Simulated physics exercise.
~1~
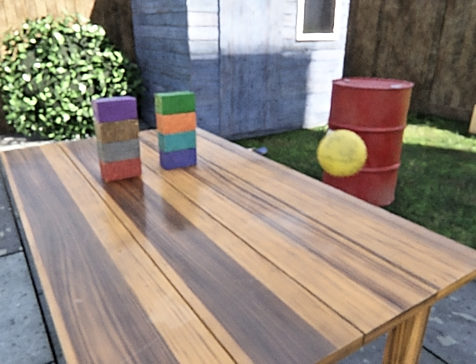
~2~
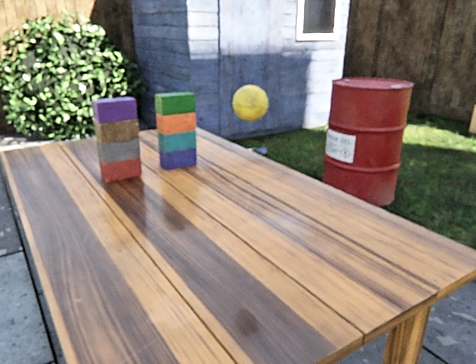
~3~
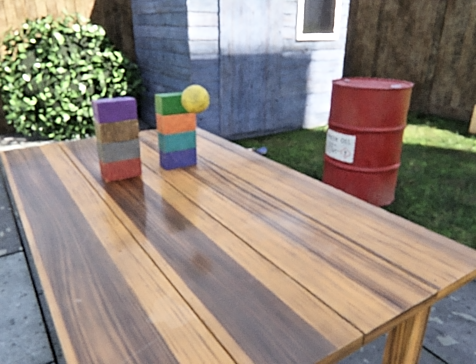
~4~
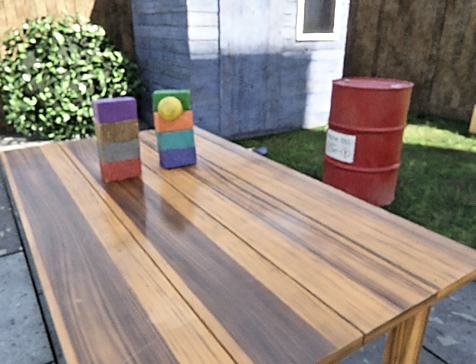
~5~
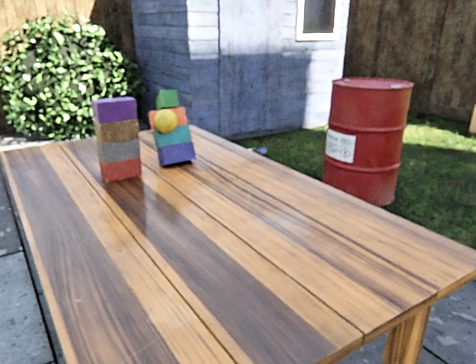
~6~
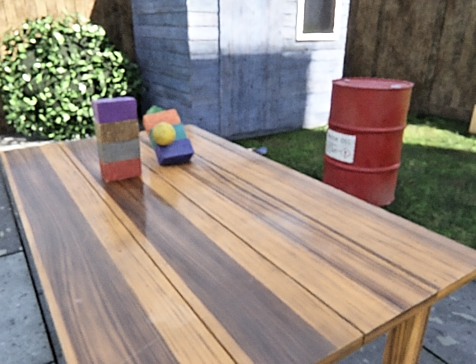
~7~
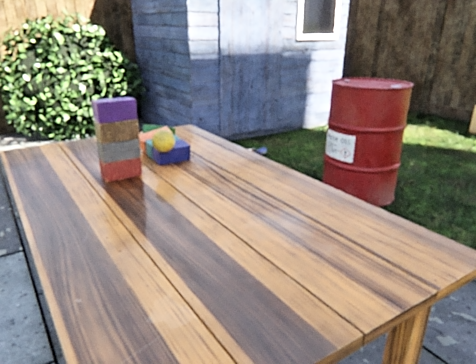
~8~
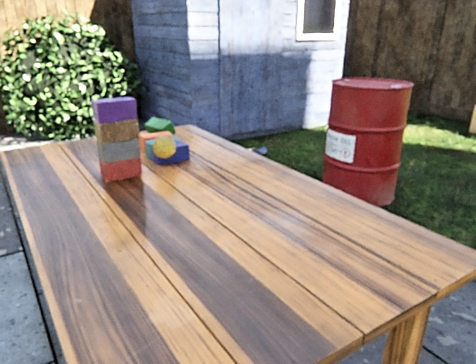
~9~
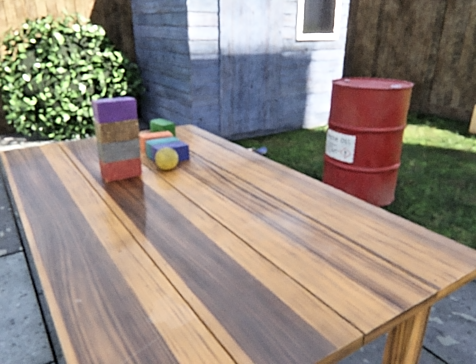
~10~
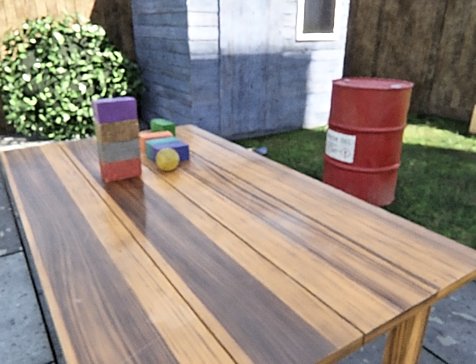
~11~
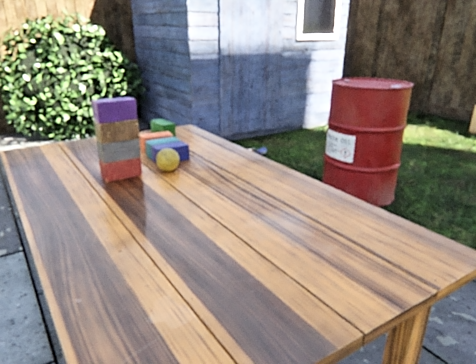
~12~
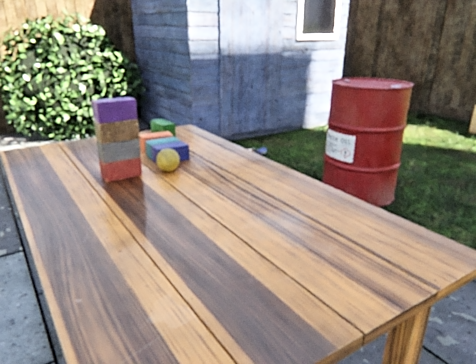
In the video, a yellow ball flies in from the right past a red barrel and hits the right-hand of two block stacks on a wooden table. That stack topples and its blocks lie in a heap, the ball resting in front, while the left stack stays standing.
